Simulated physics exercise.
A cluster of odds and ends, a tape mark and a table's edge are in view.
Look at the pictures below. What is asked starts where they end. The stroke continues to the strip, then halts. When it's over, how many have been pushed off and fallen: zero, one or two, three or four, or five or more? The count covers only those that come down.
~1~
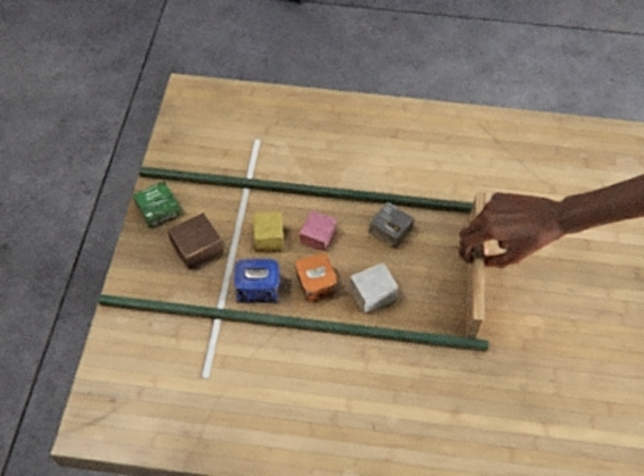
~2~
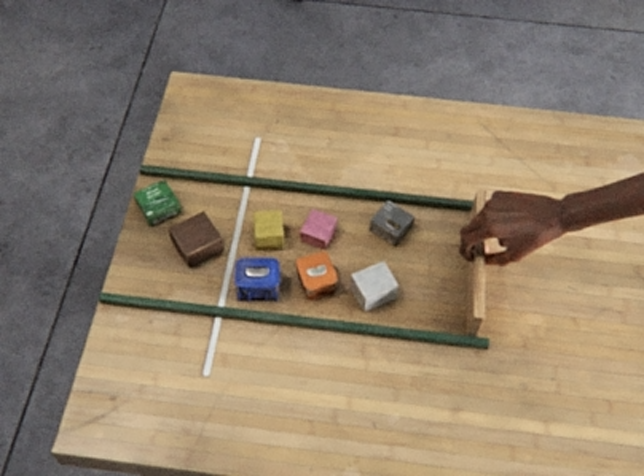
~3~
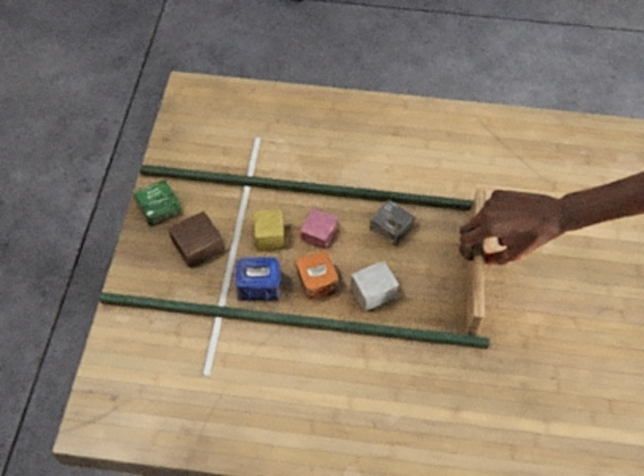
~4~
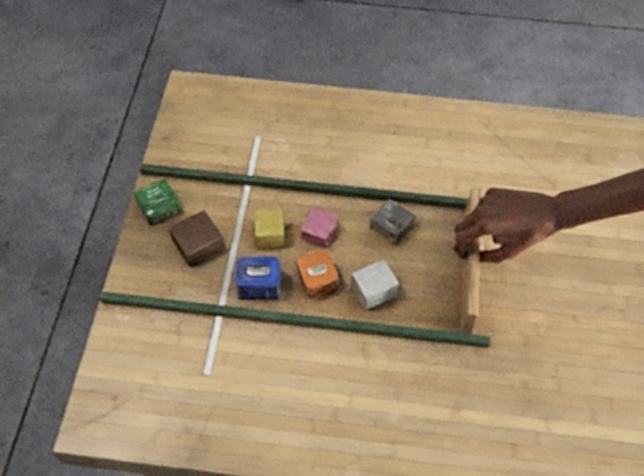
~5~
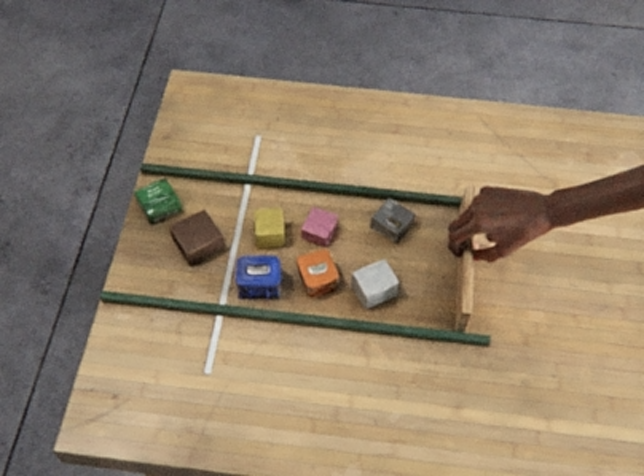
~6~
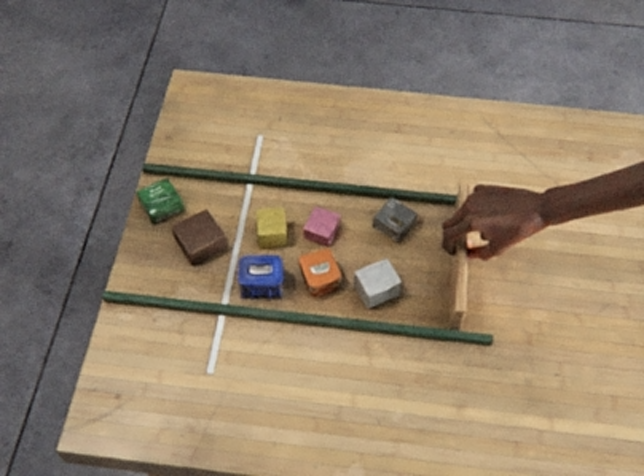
By the end, zero have fallen.
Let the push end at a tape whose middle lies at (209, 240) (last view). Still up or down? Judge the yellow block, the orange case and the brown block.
As for the yellow block, it keeps its spot; the orange case keeps its spot; the brown block does not stay.
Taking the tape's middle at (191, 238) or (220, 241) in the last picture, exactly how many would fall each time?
You'd count 3 the first time and 0 the second.
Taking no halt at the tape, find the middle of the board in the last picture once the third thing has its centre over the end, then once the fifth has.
At (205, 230) for the third, at (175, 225) for the fifth.
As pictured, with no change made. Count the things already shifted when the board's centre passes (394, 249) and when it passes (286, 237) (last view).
At the first spot the count is 2, and at the second it is 7.
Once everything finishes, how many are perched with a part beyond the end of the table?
It's 1.
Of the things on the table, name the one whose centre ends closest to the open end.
The one is the brown block.
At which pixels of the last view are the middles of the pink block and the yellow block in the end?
Near (198, 214) and (171, 223).
Soon after, none off yet; green box at rest near (160, 201); brown block at rest near (200, 237); blue case at rest near (261, 277).
After that, none off yet; green box at rest near (160, 201); brown block moving near (192, 238); blue case displaced about its own width near (205, 269).
In the end, the number that fall off is zero.
